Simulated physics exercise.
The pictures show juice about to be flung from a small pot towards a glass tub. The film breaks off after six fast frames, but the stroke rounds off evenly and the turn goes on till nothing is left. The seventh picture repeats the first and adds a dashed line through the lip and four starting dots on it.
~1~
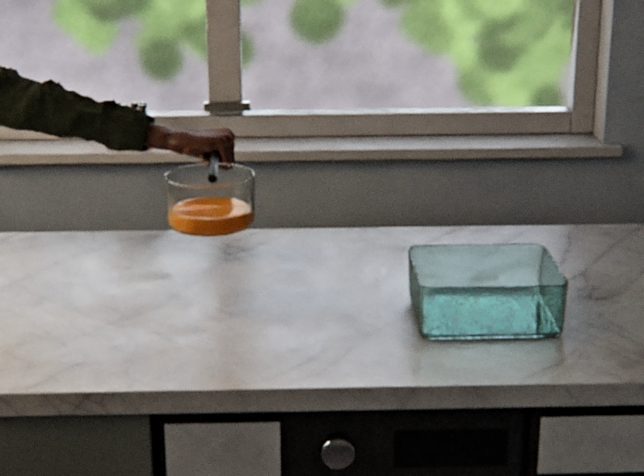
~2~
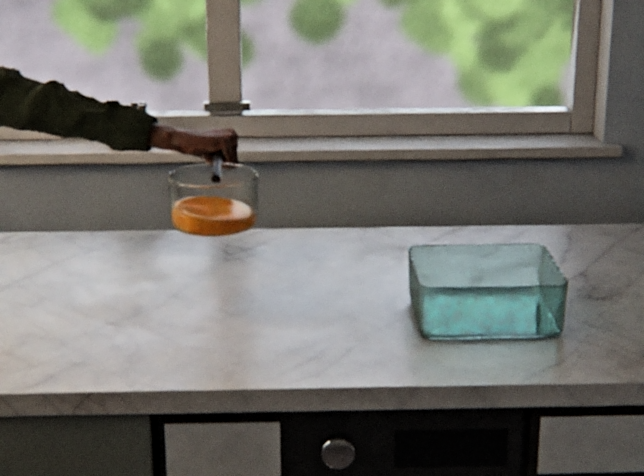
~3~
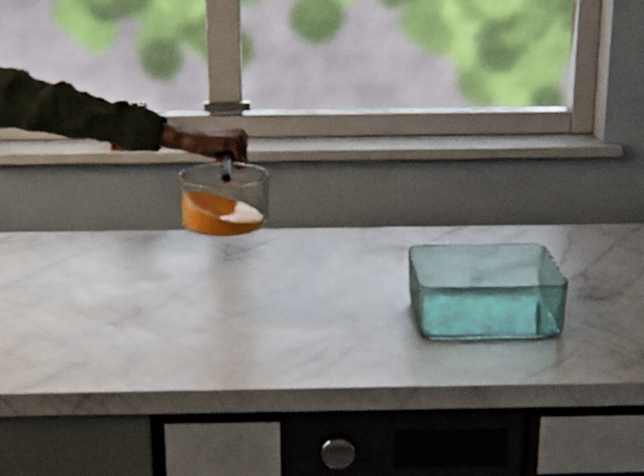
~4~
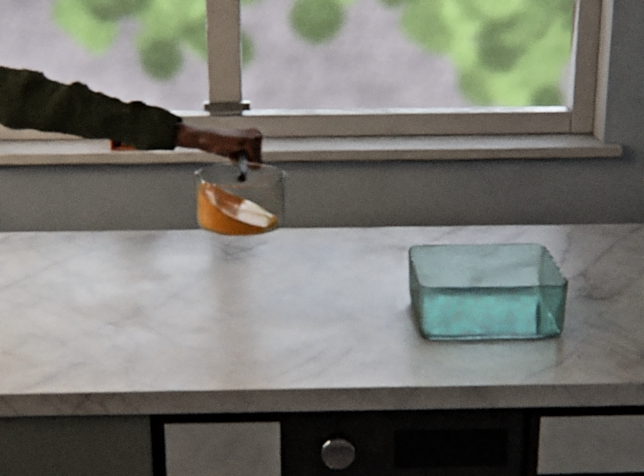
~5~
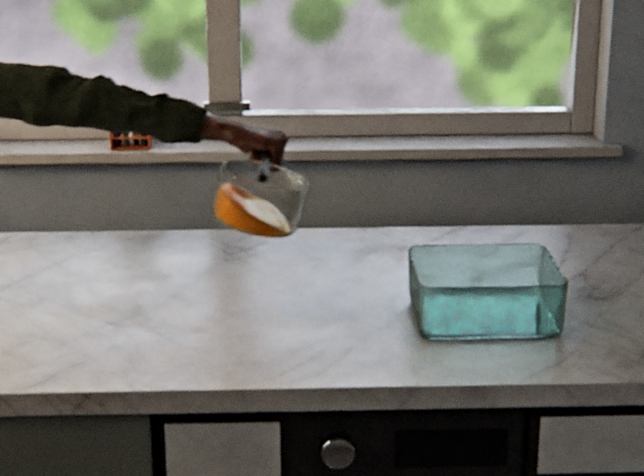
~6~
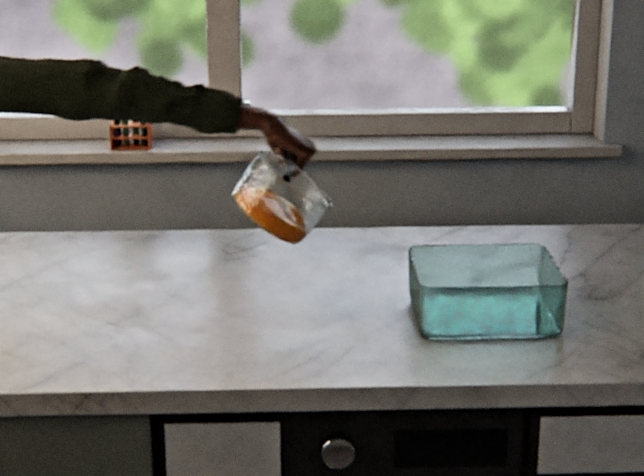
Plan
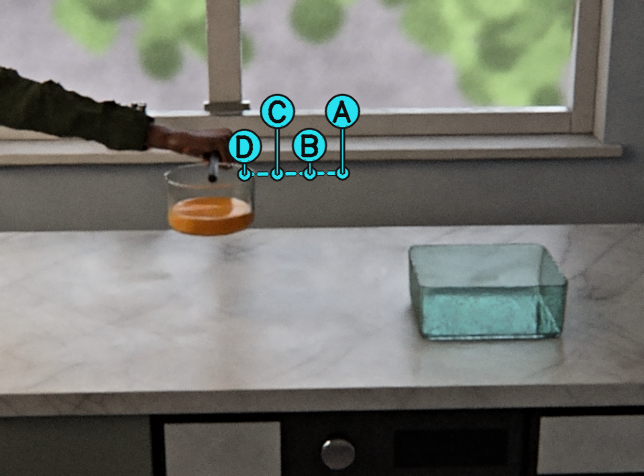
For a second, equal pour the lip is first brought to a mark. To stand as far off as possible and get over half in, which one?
I would pick dot C.
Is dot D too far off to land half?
Yes, that goes wrong.
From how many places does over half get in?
Three of the four.
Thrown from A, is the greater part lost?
No, that is safe.
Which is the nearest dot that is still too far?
D it is.
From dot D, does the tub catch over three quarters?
No.
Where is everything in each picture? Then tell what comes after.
In the first picture, upright, lip at (252, 174); tub from (419, 337) to (562, 335); nothing has left yet.
In the second picture, upright, lip at (256, 174); nothing has left yet.
In the third picture, upright, lip at (266, 174); nothing has left yet.
In the fourth picture, upright, lip at (283, 174); nothing has left yet.
In the fifth picture, tipped about 14°, lip at (307, 184); nothing has left yet.
In the sixth picture, tipped about 37°, lip at (330, 202); nothing has left yet.
In cyan, A at (342, 173); B at (309, 173); C at (277, 173); D at (244, 174).
If A is chosen, about 88 % lands in the tub, 6 % falls short and 6 % goes beside or beyond.
If B is chosen, about 84 % lands in the tub, 7 % falls short and 9 % goes beside or beyond.
If C is chosen, about 66 % lands in the tub, 17 % falls short and 17 % goes beside or beyond.
If D is chosen, about 22 % lands in the tub, 71 % falls short and 8 % goes beside or beyond.
